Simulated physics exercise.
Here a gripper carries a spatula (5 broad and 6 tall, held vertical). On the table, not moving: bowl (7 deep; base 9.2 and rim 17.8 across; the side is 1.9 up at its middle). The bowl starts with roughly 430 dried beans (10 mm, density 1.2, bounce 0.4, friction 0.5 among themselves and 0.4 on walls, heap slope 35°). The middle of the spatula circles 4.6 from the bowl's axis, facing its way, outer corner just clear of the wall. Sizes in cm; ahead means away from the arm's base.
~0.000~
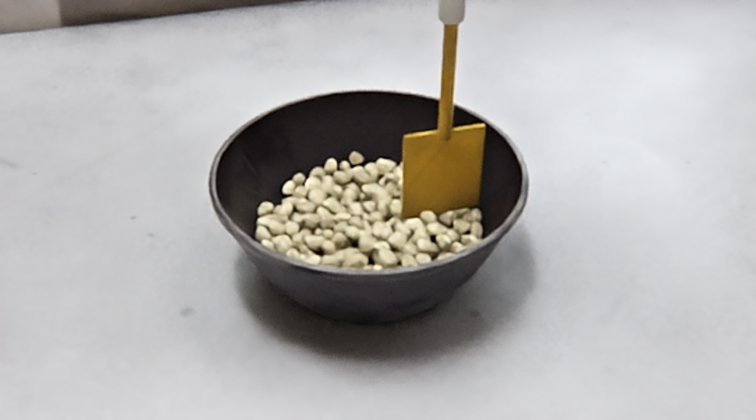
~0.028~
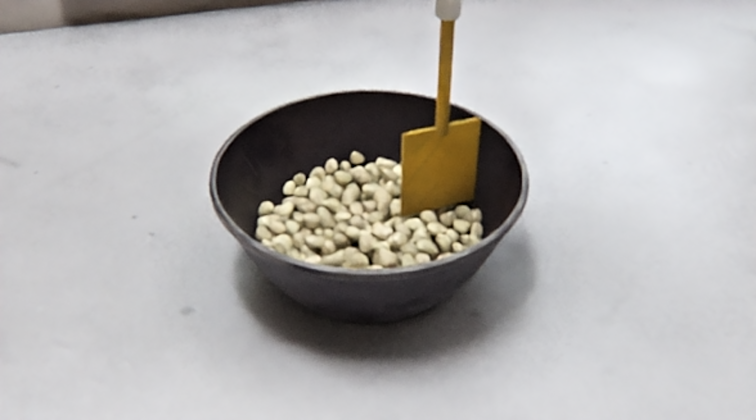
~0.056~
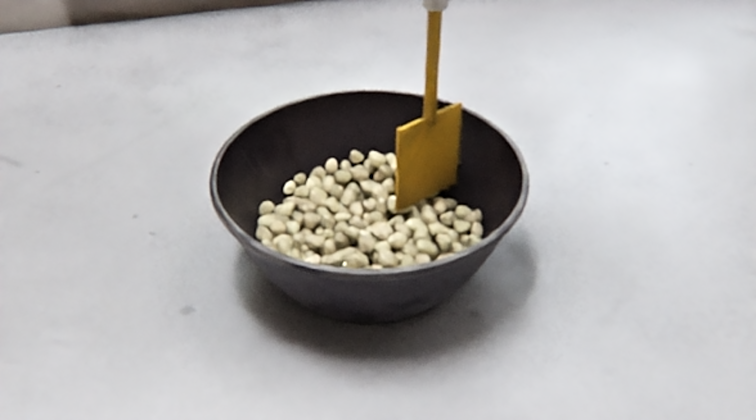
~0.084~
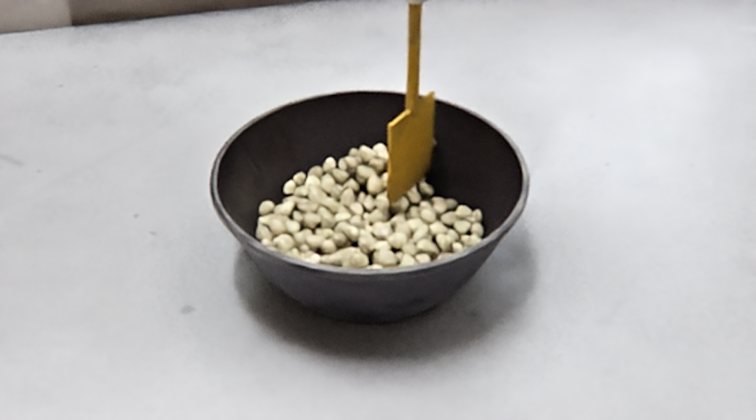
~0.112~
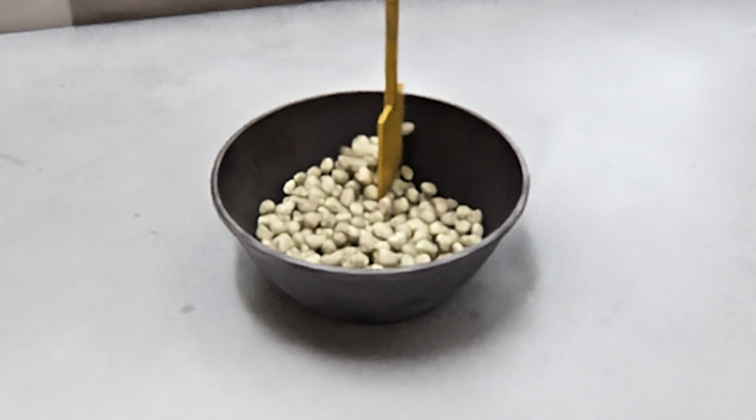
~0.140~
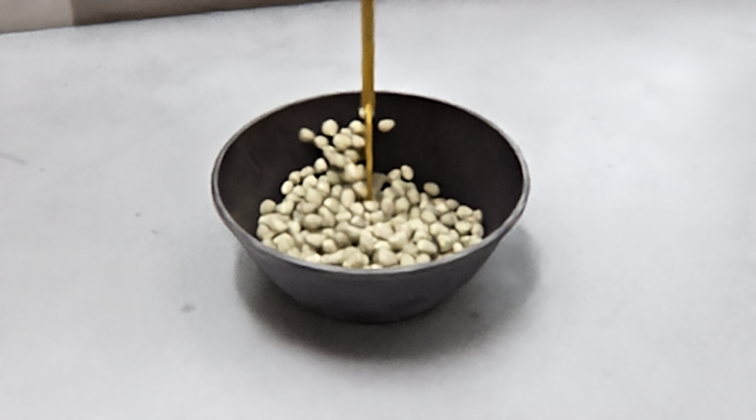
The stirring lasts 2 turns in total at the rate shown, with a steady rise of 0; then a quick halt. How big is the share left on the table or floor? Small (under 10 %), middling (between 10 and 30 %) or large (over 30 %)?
A middling share, between 10 and 30 %, ends on the table or floor.
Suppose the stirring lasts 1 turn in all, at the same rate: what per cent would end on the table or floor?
It would be near 5 per cent.
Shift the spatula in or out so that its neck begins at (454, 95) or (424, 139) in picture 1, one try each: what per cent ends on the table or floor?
Some 0 and 10 per cent.
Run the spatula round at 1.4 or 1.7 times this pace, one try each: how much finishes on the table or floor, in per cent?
Some 25 and 35 per cent.
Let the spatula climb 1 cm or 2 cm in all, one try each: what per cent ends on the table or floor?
Some 5 and 5 per cent.
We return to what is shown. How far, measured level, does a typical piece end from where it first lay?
Some 4 cm.
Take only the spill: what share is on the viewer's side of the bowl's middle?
Some 40 per cent.
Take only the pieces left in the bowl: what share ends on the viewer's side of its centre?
About 35 per cent.
After 0.53 s, 329° round, highest piece 8 above the table; 420 in the bowl, 5 on the table or floor, 2 in flight or on the tool.
After 0.92 s, 221° round, highest piece 9 above the table; 385 in the bowl, 40 on the table or floor, 2 in flight or on the tool.
After 1.31 s, 0° round, highest piece 7 above the table; 363 in the bowl, 64 on the table or floor.
After 2.01 s, 0° round, highest piece 6 above the table; 363 in the bowl, 64 on the table or floor.
At rest, 363 in the bowl, 64 on the table or floor. That is 15 % on the table or floor.
